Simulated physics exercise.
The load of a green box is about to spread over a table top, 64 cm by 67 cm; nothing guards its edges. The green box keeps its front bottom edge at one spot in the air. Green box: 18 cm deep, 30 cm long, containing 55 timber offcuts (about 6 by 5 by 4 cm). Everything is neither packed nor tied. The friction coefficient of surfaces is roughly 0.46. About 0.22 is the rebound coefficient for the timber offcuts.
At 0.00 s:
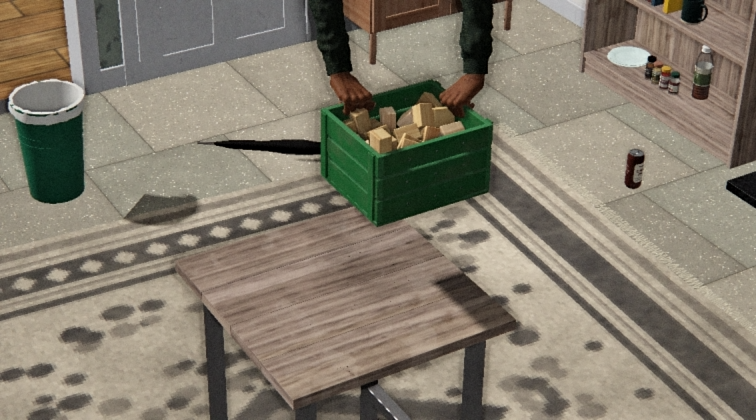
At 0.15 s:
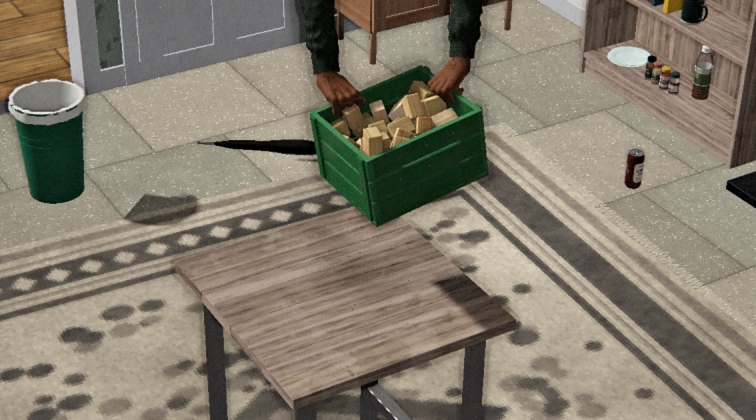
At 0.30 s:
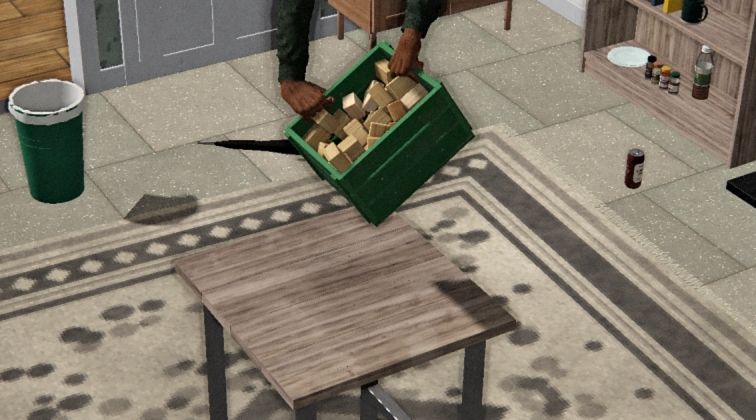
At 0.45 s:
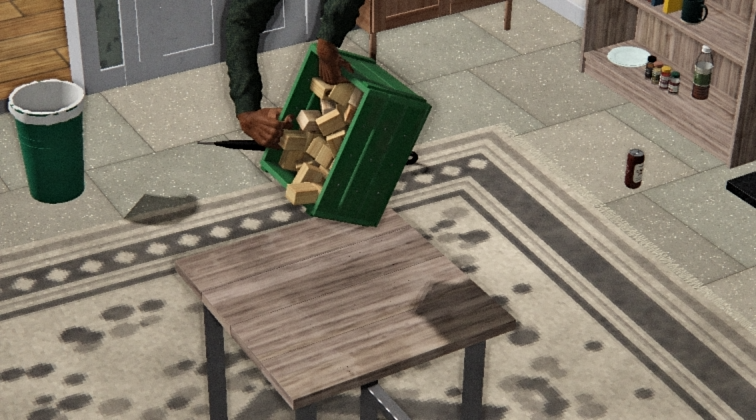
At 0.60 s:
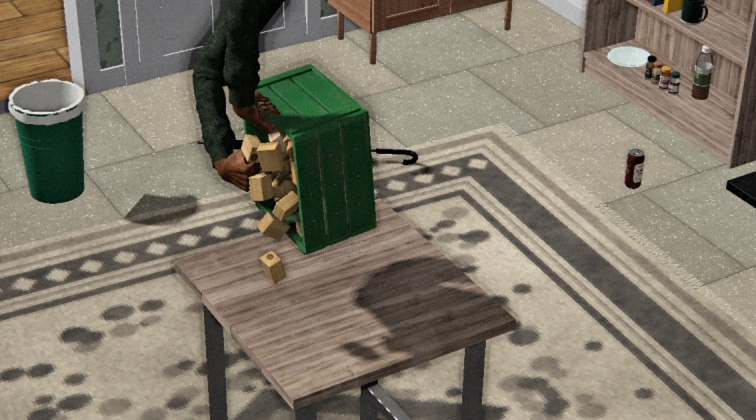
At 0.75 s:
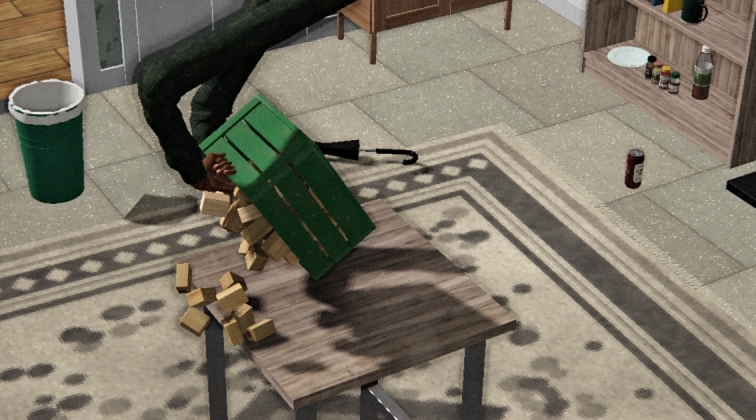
Above a wooden table, two hands tip a green box leftward and wooden blocks tumble out.
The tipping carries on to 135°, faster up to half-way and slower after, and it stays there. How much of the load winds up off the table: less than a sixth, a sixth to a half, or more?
The count ends beyond a half.
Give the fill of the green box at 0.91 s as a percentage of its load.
Still inside: Around 35 percent.
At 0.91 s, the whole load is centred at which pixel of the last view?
About (245, 295).
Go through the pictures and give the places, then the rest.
In the first frame (we follow the rim corner now nearest the camera), green box at (382, 155); tilt 0°; nothing out yet.
The second frame shows green box at (370, 159); tilt 9°.
The third frame shows green box at (342, 175); tilt 32°.
The fourth frame shows green box at (315, 209); tilt 63°.
The fifth frame shows green box at (305, 249); tilt 95°; 3 out, the lowest offcut at (274, 267).
The sixth frame shows green box at (313, 276); tilt 121°; 16 out, the lowest offcut at (195, 321).
After 0.91 s, tilt 135°; 18 still in the green box, 24 on the table top, 12 over the left end of the table and 1 in the air.
After 1.11 s, tilt 135°; 1 still in the green box, 28 on the table top, 25 over the left end of the table and 1 in the air.
After 1.40 s, tilt 135°; 20 on the table top and 35 over the left end of the table.
When it is over (at 1.76 s), 17 on the table top and 38 over the left end of the table. Asked share, 38 of 55, 69 per cent.
